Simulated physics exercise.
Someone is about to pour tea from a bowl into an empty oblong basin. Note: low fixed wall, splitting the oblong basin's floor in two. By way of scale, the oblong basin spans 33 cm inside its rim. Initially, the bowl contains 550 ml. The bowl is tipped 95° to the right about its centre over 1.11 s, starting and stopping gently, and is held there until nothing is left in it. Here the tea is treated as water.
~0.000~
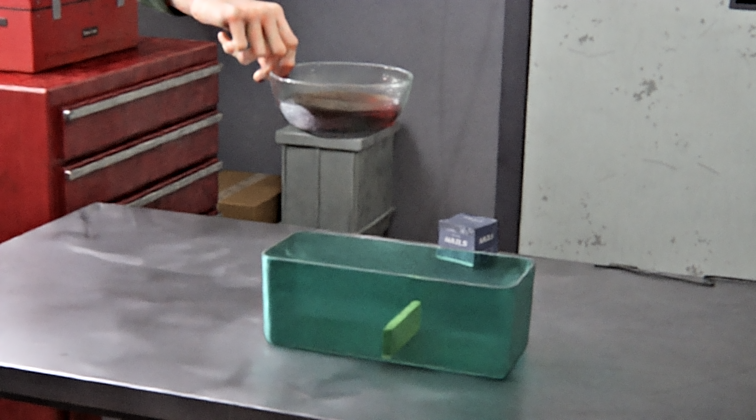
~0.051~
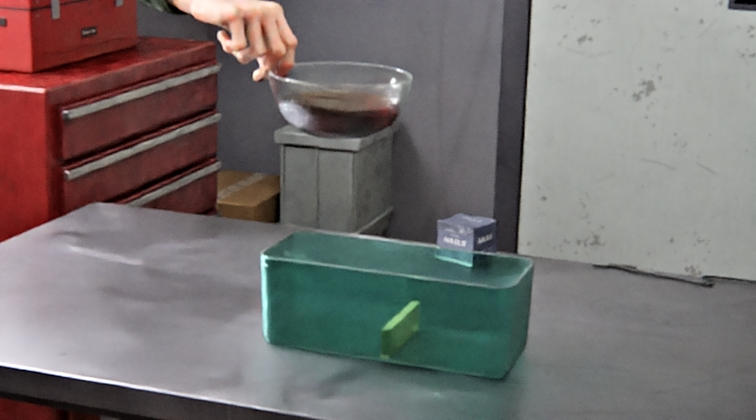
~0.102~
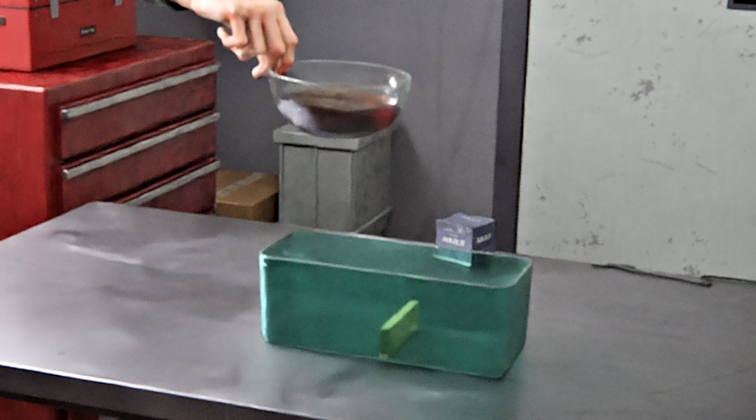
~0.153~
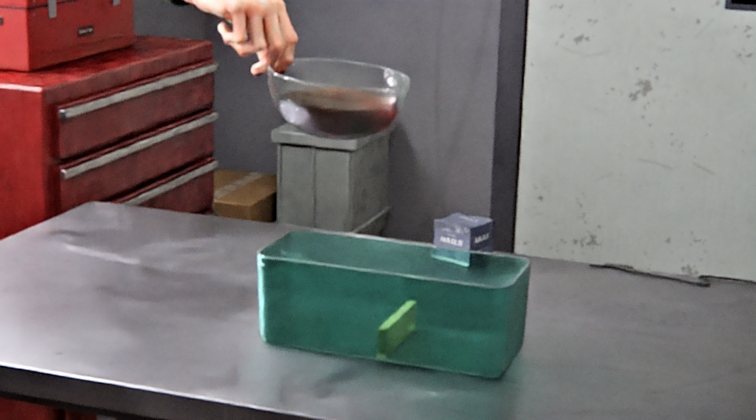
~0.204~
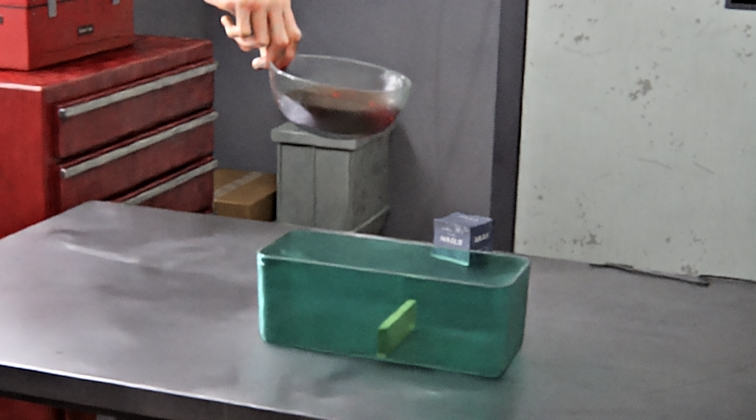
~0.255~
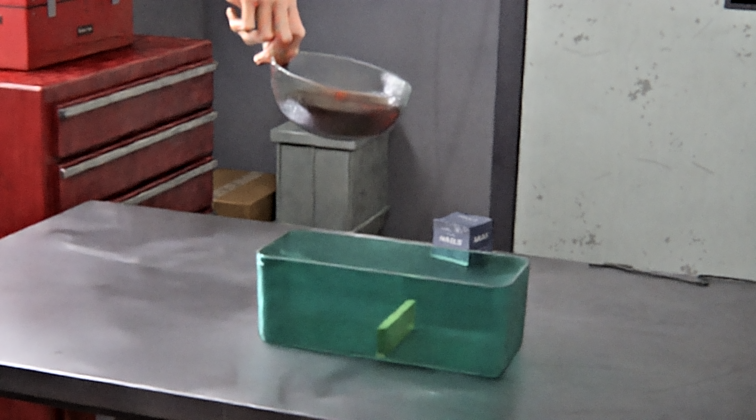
Workshop table, a hand gradually tilting a clear glass bowl of dark tea slightly rightward above a green-tinted oblong basin.
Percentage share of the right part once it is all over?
90 per cent.
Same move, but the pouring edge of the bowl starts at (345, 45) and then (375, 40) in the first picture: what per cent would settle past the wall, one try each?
15 per cent first, 65 per cent second.
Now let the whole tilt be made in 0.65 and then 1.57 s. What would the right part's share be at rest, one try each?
About 75 %, then about 90 %.
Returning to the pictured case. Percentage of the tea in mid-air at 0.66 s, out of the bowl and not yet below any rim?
Around 36 in a hundred.
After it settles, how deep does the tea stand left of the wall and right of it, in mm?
Roughly 2 mm on the left side and 26 mm on the right side.
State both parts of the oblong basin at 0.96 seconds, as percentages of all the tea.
Near 3 on the left, 68 on the right.
After 0.66 s the tilt is 62° and 61 per cent is still to pour, 0 is left of the wall and 3 right of it.
After 0.96 s the tilt is 91° and 8 per cent is still to pour, 3 is left of the wall and 69 right of it.
After 1.27 s the tilt is 95° and 0 per cent is still to pour, 9 is left of the wall and 90 right of it.
After 1.61 s the tilt is 95° and 0 per cent is still to pour, 9 is left of the wall and 90 right of it.
In the end 9 per cent lies left of the wall, 90 right of it and 1 outside.
